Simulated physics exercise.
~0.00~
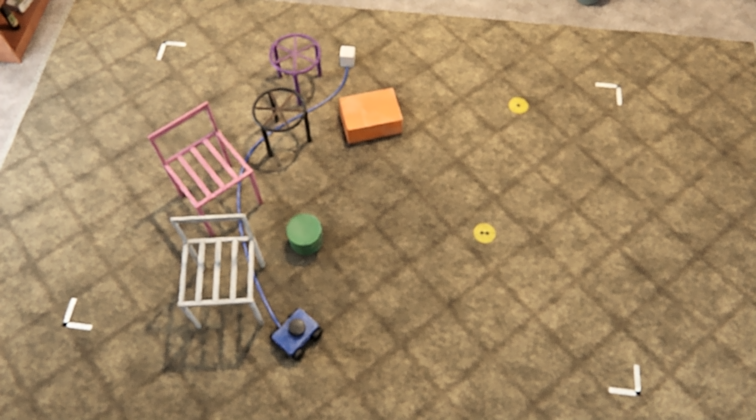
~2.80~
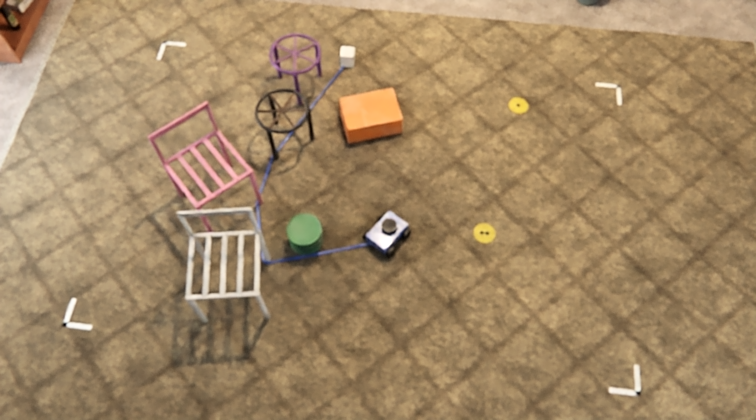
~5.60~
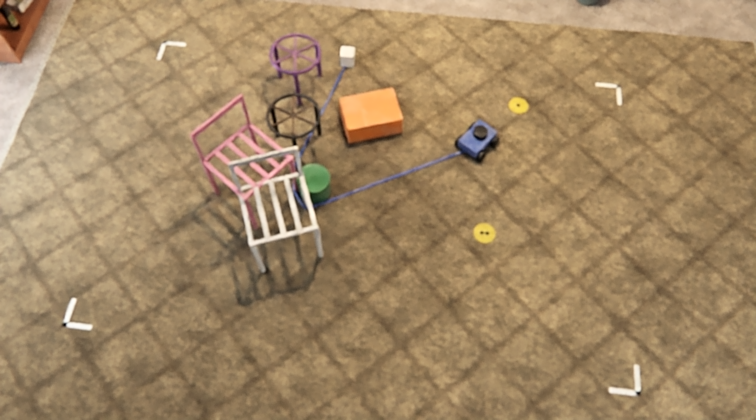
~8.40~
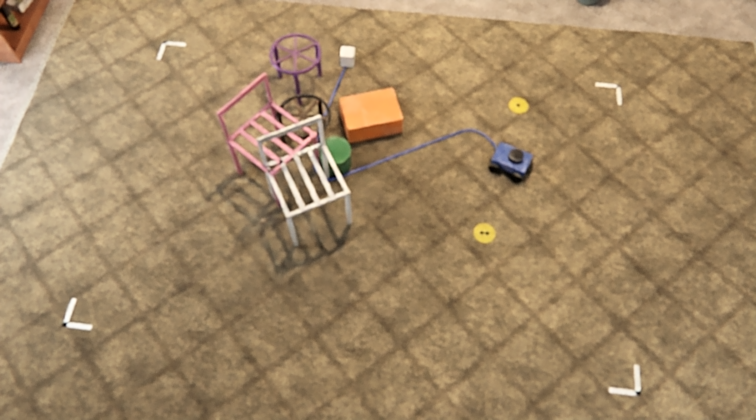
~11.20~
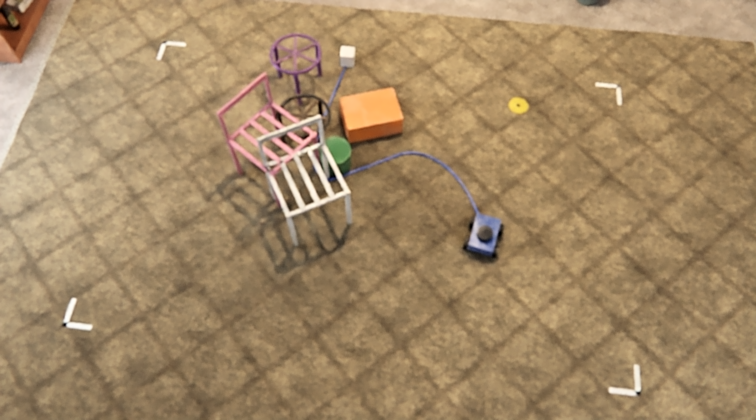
On a patterned living-room floor, a small cart drives rightward, its blue lead dragging chairs, bucket and black stool together, then stops slack.
